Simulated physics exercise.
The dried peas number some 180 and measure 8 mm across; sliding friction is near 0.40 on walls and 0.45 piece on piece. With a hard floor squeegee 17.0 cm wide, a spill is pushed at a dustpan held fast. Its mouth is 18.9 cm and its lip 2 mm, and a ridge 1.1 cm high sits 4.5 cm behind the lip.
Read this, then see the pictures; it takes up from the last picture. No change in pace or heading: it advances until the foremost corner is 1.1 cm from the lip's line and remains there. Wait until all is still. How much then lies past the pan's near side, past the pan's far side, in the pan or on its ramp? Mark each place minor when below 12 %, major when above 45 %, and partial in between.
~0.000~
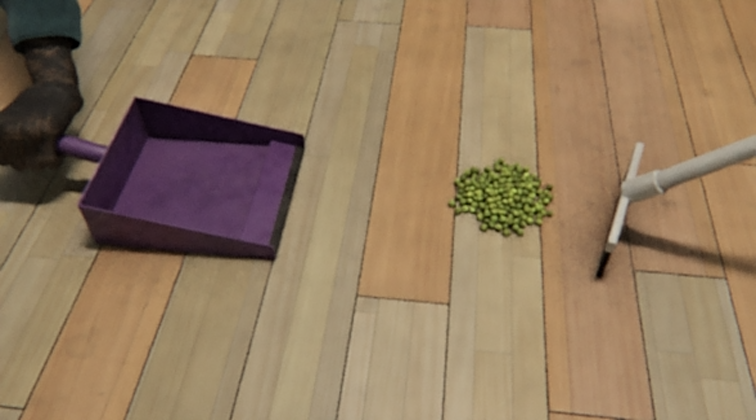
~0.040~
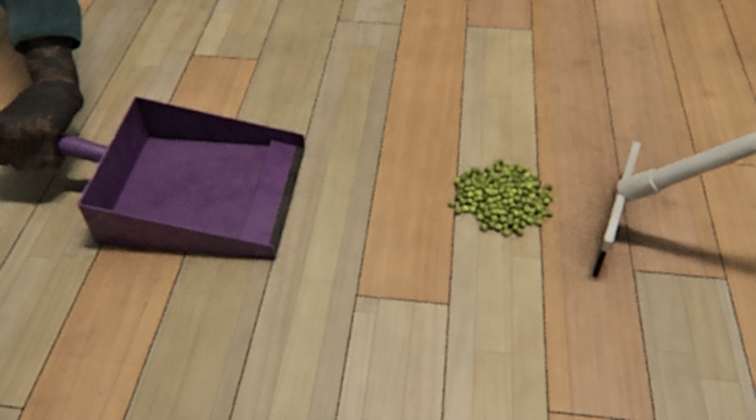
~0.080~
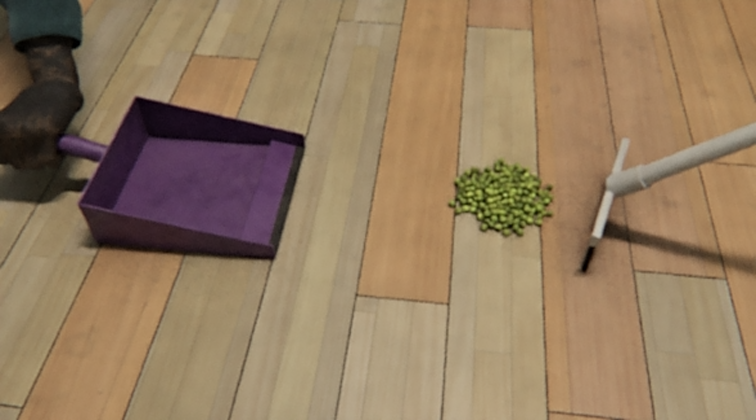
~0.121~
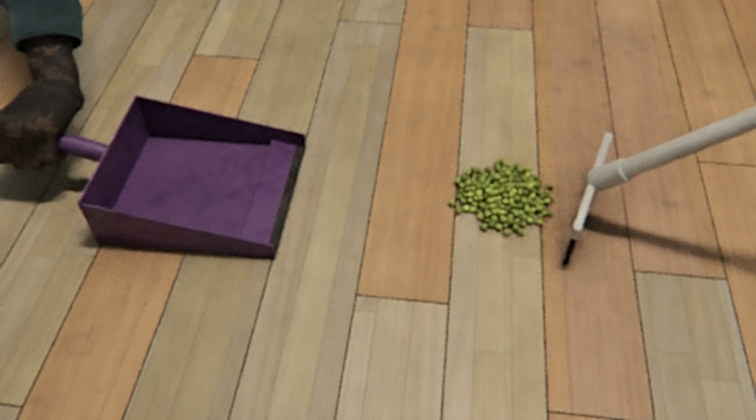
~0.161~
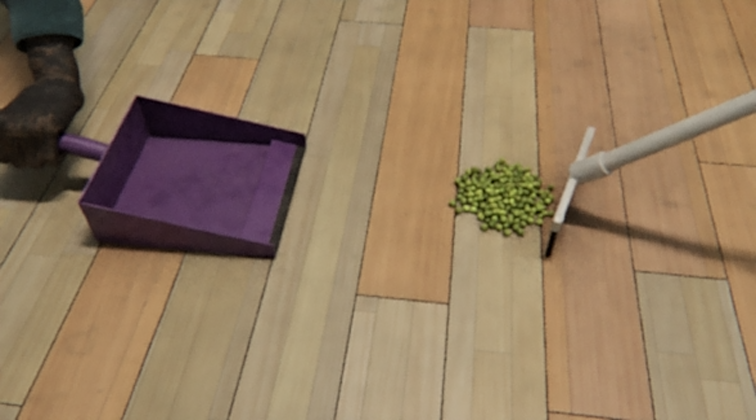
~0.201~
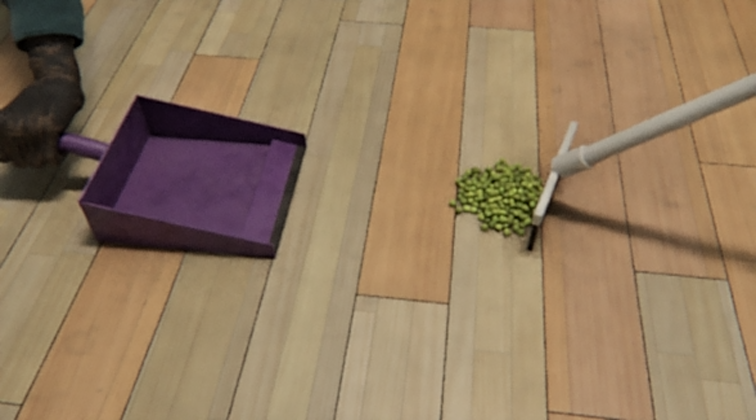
Near side - minor; far side - major; pan - minor.
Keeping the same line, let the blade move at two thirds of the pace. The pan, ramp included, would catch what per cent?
Then some 5 in a hundred.
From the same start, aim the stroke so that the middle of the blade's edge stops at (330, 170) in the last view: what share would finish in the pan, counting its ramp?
Roughly 15 percent.
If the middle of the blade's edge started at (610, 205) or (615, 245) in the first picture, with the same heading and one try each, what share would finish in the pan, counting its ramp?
Estimates: 0 percent and 10 percent.
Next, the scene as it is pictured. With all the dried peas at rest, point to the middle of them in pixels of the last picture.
Roughly (309, 109).
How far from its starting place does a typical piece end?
34 cm or thereabouts.
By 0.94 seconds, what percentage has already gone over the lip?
Over the lip so far: Approx. 5 %.
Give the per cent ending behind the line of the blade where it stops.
20 %.
After 0.47 s, middle of the blade 18 cm from the lip; 0 % over the lip, far side 35 %, near side 0 %.
After 0.65 s, middle of the blade 9 cm from the lip; 0 % over the lip, far side 60 %, near side 0 %.
After 0.94 s, middle of the blade 4 cm from the lip; 5 % over the lip, far side 70 %, near side 0 %.
By 1.7 s all is still; near side 0 %, far side 70 %, pan 5 %, in front of the lip or behind the blade 25 %.
